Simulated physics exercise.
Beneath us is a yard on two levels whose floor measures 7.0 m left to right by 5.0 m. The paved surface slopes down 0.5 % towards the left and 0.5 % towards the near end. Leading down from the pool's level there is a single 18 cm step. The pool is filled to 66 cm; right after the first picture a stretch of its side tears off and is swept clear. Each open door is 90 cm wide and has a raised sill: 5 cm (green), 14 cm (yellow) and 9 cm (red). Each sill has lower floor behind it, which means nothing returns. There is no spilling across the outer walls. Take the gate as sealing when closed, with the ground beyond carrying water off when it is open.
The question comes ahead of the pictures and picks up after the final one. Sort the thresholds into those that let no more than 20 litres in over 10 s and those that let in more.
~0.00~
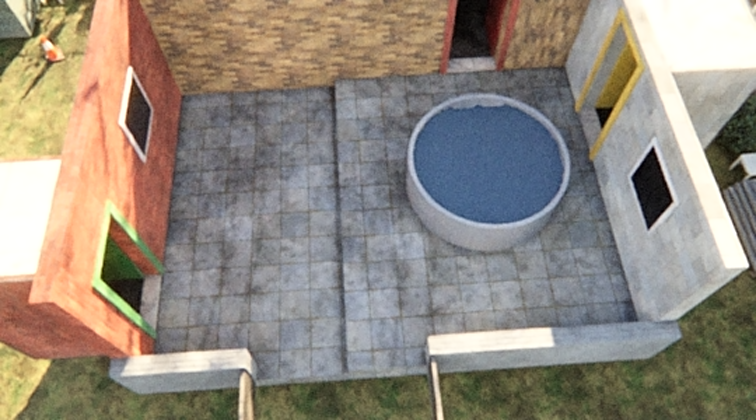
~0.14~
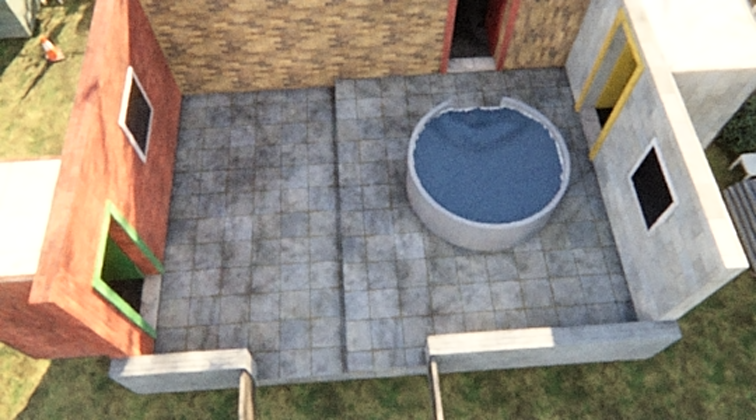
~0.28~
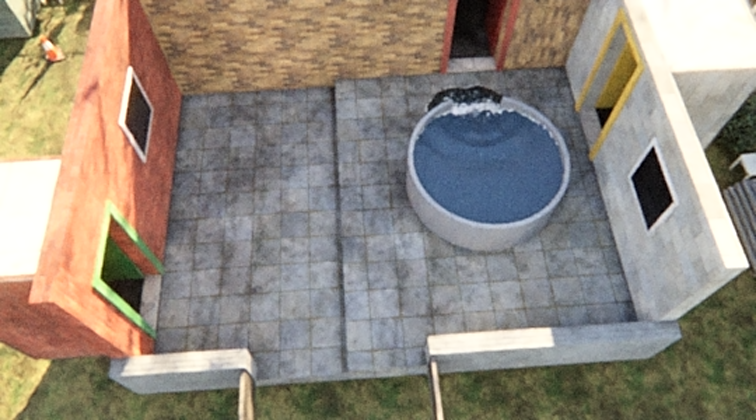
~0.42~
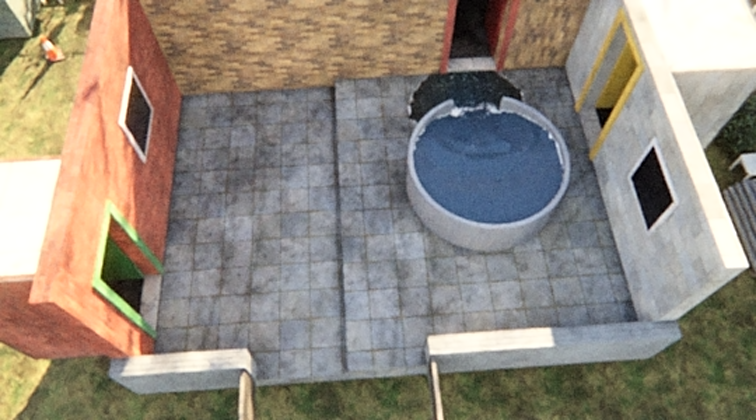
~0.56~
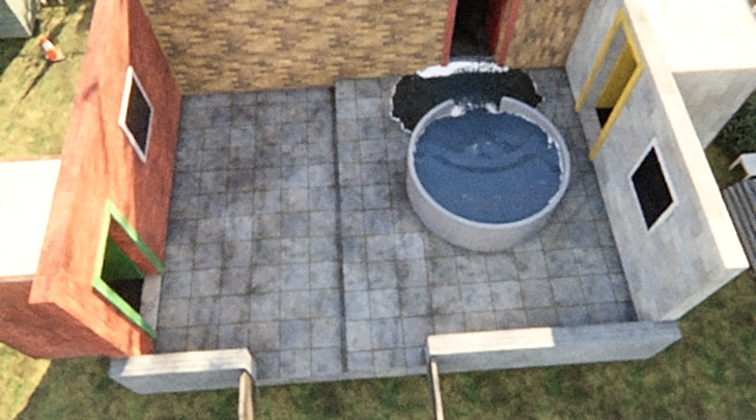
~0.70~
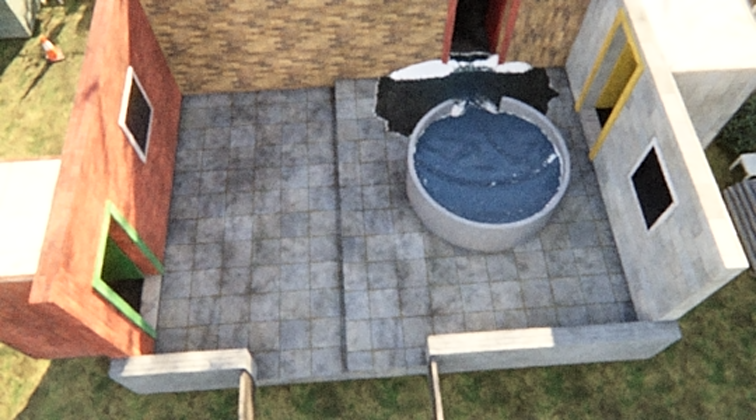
Sorted: The green door is among the holders; the yellow door is among the holders; the red door is among the leakers.
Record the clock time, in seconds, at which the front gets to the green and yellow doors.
Green 4.0 s, yellow 1.8 s.
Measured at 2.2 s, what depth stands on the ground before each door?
Depths in cm: Green 0, yellow 5, red 15.
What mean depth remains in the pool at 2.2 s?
Mean depth: About 43 cm.
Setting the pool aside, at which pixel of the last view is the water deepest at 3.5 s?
Close to pixel (450, 78).
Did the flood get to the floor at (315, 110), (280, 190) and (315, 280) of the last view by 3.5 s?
Going through the three points: Awash, then awash, then not yet touched.
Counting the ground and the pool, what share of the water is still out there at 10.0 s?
70 %.
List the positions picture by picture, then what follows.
The pool at (488, 160) is whole and still, 66 cm deep, in the first picture.
Water pours out at (473, 116) and has run 0.5 m, to (499, 121); deepest outside 32 cm, 66 cm at the pool's back, in the second picture.
The front is at (479, 89), 0.8 m from the gap at (473, 118); 0.8 m2 of floor is under water; 66 cm left at the back of the pool, in the third picture.
The front is at (486, 71), 1.3 m from the gap at (473, 119); 1.8 m2 of floor is under water; 66 cm left at the back of the pool, in the fourth picture.
Water pours out at (473, 118) and has run 1.6 m, to (407, 75); deepest outside 35 cm, 66 cm at the pool's back, in the fifth picture.
The front is at (383, 77), 1.9 m from the gap at (473, 118); 3.0 m2 of floor is under water; 65 cm left at the back of the pool, in the sixth picture.
After 1.4 s water covers 15 % of the floor and is deepest (34 cm) near (430, 79); green door not reached, yellow door not reached, red door 12 cm at the sill, 151 L in.
After 2.2 s water covers 25 % of the floor and is deepest (32 cm) near (440, 78); green door not reached, yellow door 5 cm at the sill, 0 L in, red door 15 cm at the sill, 327 L in.
After 3.5 s water covers 45 % of the floor and is deepest (26 cm) near (450, 78); green door not reached, yellow door 5 cm at the sill, 0 L in, red door 24 cm at the sill, 497 L in.
After 6.0 s water covers 65 % of the floor and is deepest (18 cm) near (460, 77); green door 4 cm at the sill, 0 L in, yellow door 5 cm at the sill, 0 L in, red door 18 cm at the sill, 667 L in.
After 10.0 s water covers 90 % of the floor and is deepest (12 cm) near (460, 77); green door 7 cm at the sill, 5 L in, yellow door 5 cm at the sill, 0 L in, red door 11 cm at the sill, 745 L in.
